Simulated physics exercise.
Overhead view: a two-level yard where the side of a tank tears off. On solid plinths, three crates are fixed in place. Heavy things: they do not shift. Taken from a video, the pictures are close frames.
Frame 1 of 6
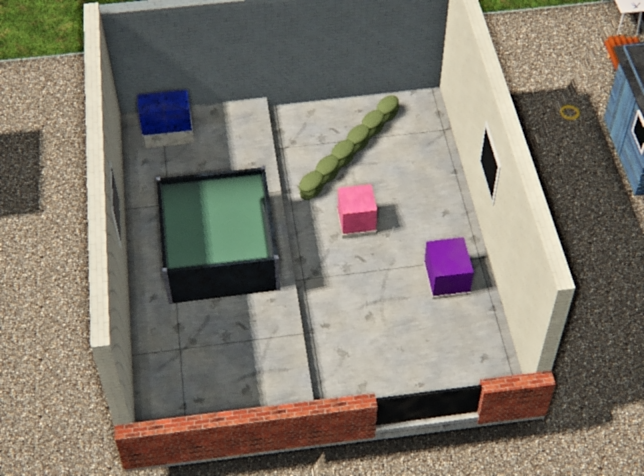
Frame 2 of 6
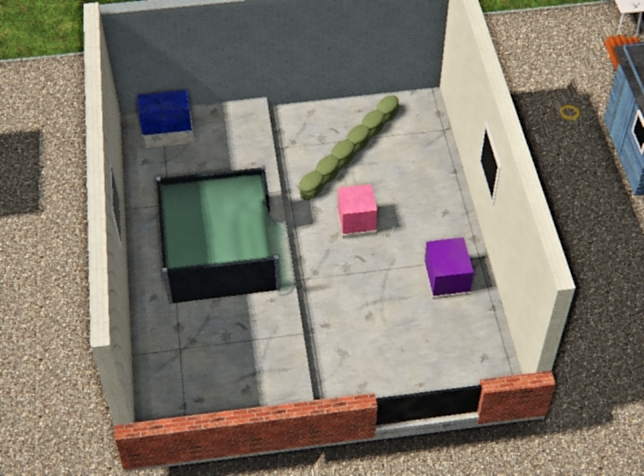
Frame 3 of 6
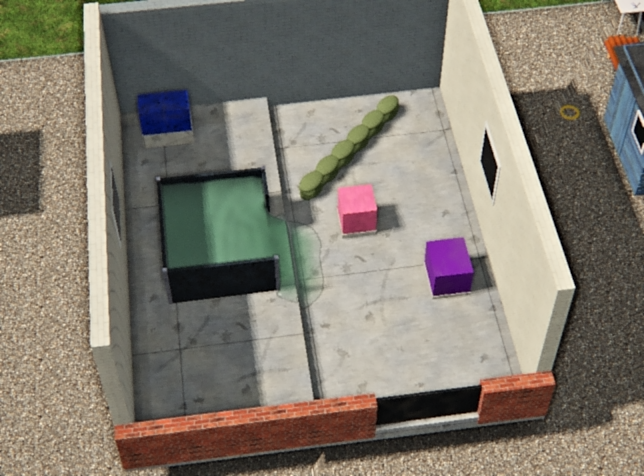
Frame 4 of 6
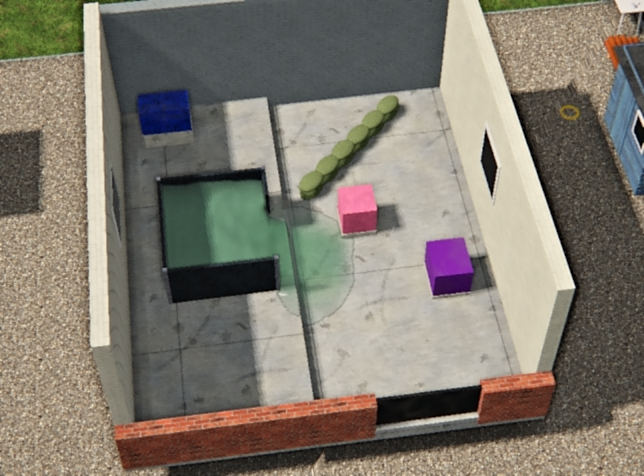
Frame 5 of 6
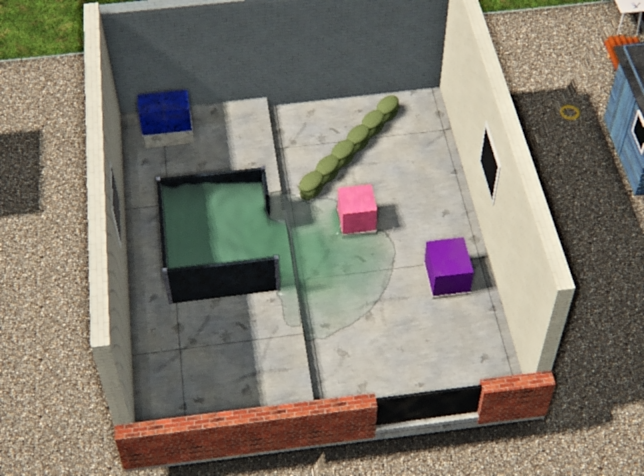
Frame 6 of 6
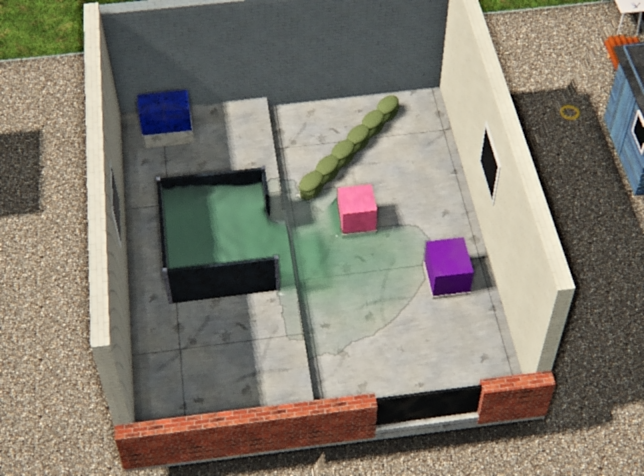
Walled two-level yard seen from above, with green water pouring from a dark tank's open side and spreading rightward past a pink block.
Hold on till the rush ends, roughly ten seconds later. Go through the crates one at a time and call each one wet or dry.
The purple crate is wet. The pink crate is wet. The blue crate is dry.
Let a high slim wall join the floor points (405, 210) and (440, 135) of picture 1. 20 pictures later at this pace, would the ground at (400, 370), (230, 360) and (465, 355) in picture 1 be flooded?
One by one: Soaked, spared, soaked.
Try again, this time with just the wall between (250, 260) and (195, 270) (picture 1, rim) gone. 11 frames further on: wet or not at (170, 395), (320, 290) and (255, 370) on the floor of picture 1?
Okay, the first is waterlogged, the next is left untouched, and the last is waterlogged.
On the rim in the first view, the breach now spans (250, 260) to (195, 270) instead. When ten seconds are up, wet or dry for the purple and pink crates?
As I see it, purple is doused and pink stays clear.
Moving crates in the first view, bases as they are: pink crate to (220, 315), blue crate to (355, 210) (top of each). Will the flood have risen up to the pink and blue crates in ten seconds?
Note - pink crate stays out of reach, blue crate is caught.
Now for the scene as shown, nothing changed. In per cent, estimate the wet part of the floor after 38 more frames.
Around 55 percent.
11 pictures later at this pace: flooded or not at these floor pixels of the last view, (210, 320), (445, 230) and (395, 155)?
Going through them in order, I'd call them clear, drenched and drenched.
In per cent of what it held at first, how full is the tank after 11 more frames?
About 38 per cent.
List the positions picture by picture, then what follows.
The tank at (216, 221) is whole and still, in the first frame.
The front is at (282, 293), out from the gap at (271, 248), in the second frame.
Water pours out at (271, 248) and has run to (308, 301), in the third frame.
The front is at (347, 238), out from the gap at (271, 249), in the fourth frame.
Water pours out at (271, 250) and has run to (387, 242), in the fifth frame.
Water pours out at (271, 249) and has run to a hidden place, in the sixth frame.
A moment on, water covers 25 % of the floor; the purple crate water round its plinth, the pink crate water round its plinth, the blue crate not reached.
Next, water covers 45 % of the floor; the purple crate water round its plinth, the pink crate water round its plinth, the blue crate not reached.
Then, water covers 50 % of the floor; the purple crate water round its plinth, the pink crate water round its plinth, the blue crate not reached.
Later, water covers 55 % of the floor; the purple crate water round its plinth, the pink crate water round its plinth, the blue crate not reached.
In the end, water covers 55 % of the floor; the purple crate was topped, the pink crate was topped, the blue crate stayed above the water.
